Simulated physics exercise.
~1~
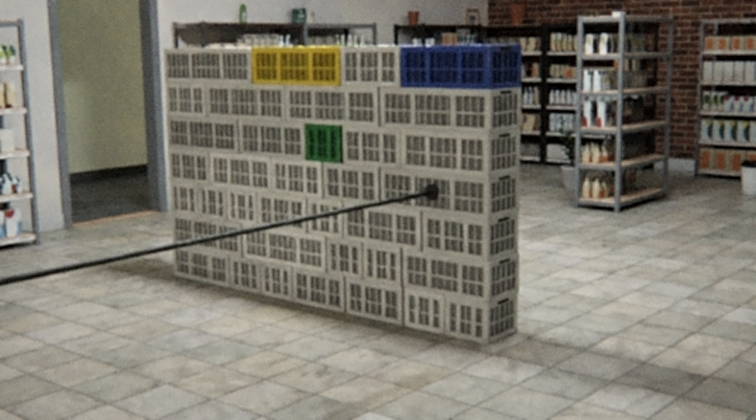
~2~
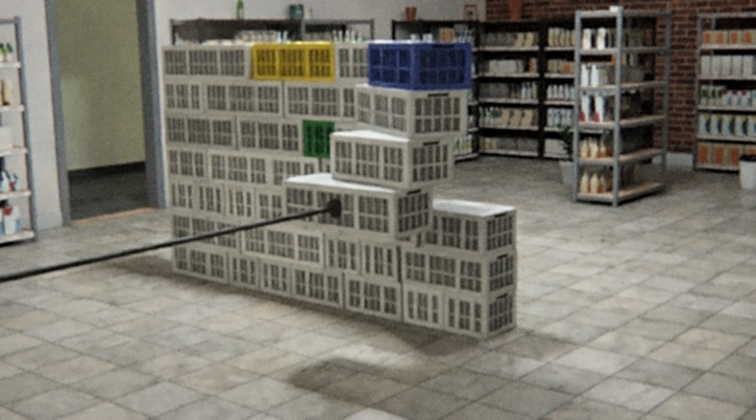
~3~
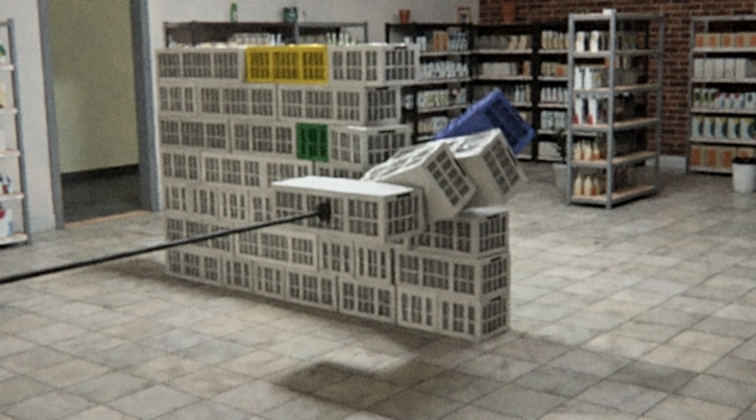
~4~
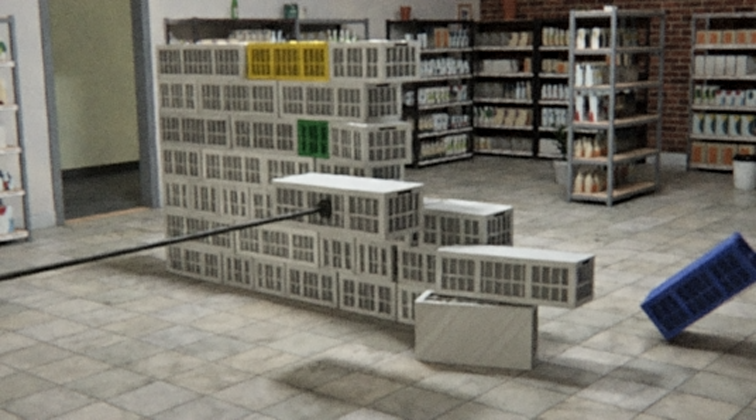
At first, a wall of pale gray crates, with yellow, green and blue ones among them, stands on a tiled floor near stocked shelves while a dark rod reaches in from the left to a crate near its right end. The rod draws that crate out toward the left, and the crates above shift with it, carrying the blue one leftward. Then the upper right corner gives way, and the blue crate and pale ones tip and tumble to the right. At the end, the blue crate lies tilted low at the far right, pale crates have fallen beside the wall, the pulled crate juts out, and the yellow and green crates remain in place.
